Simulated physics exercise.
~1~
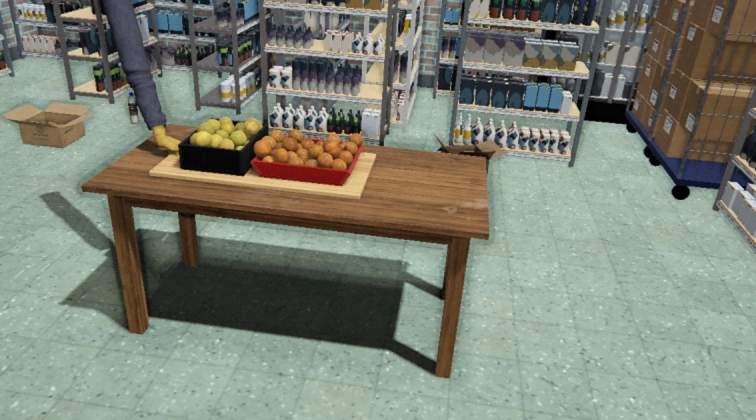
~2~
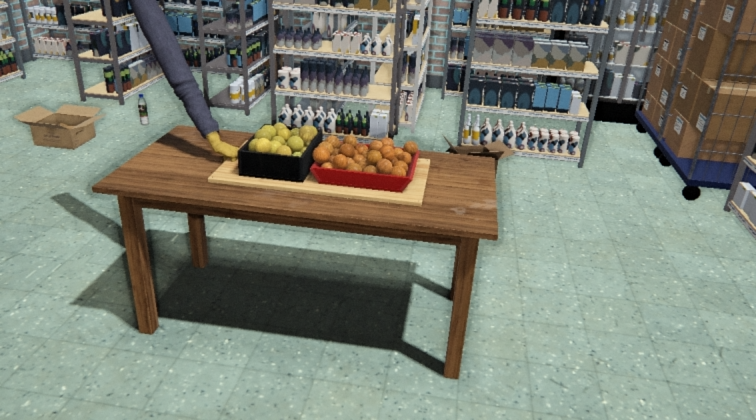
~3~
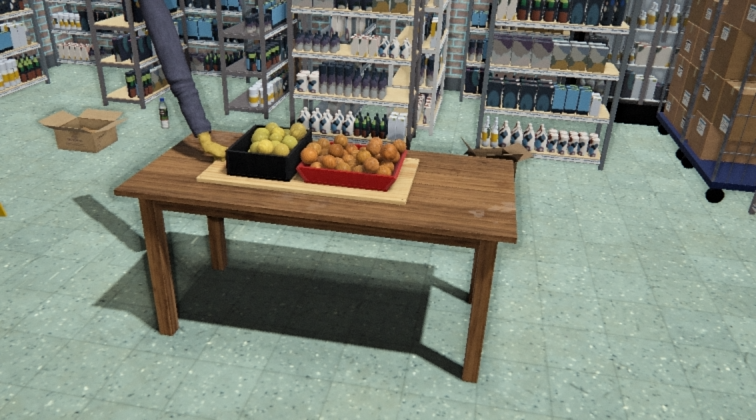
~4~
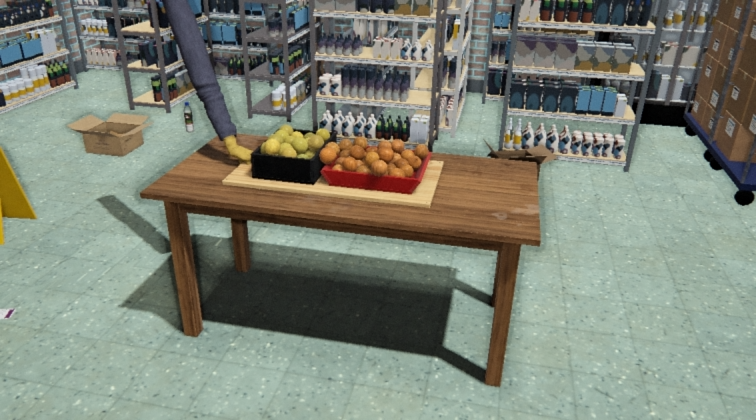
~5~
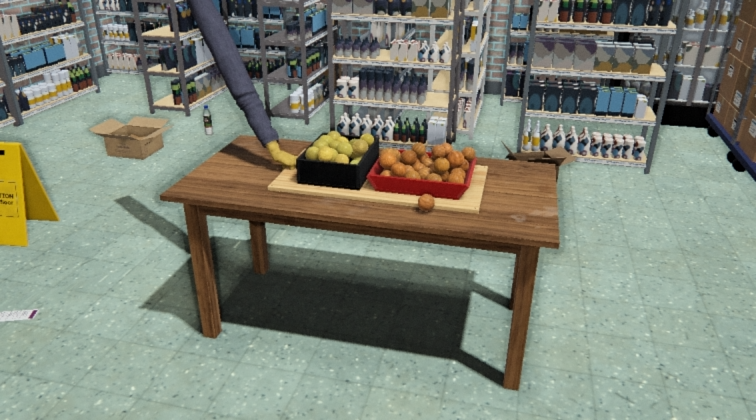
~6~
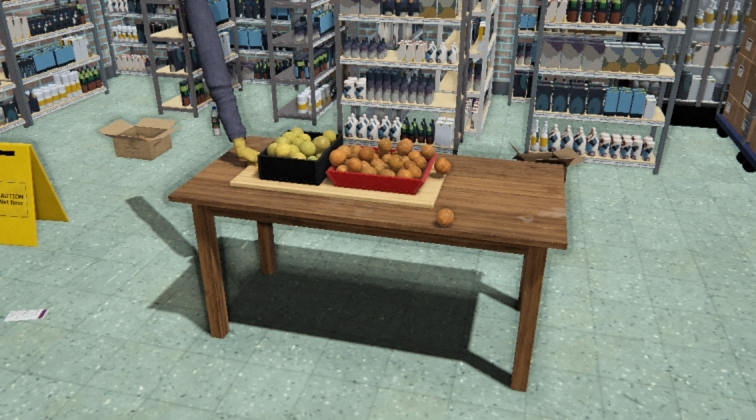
A gloved hand jerked a board carrying a black tub of yellow apples and a red tub of onions back and forth across a wooden table, until a couple of onions spilled from the red tub and one rolled toward the table's front edge.
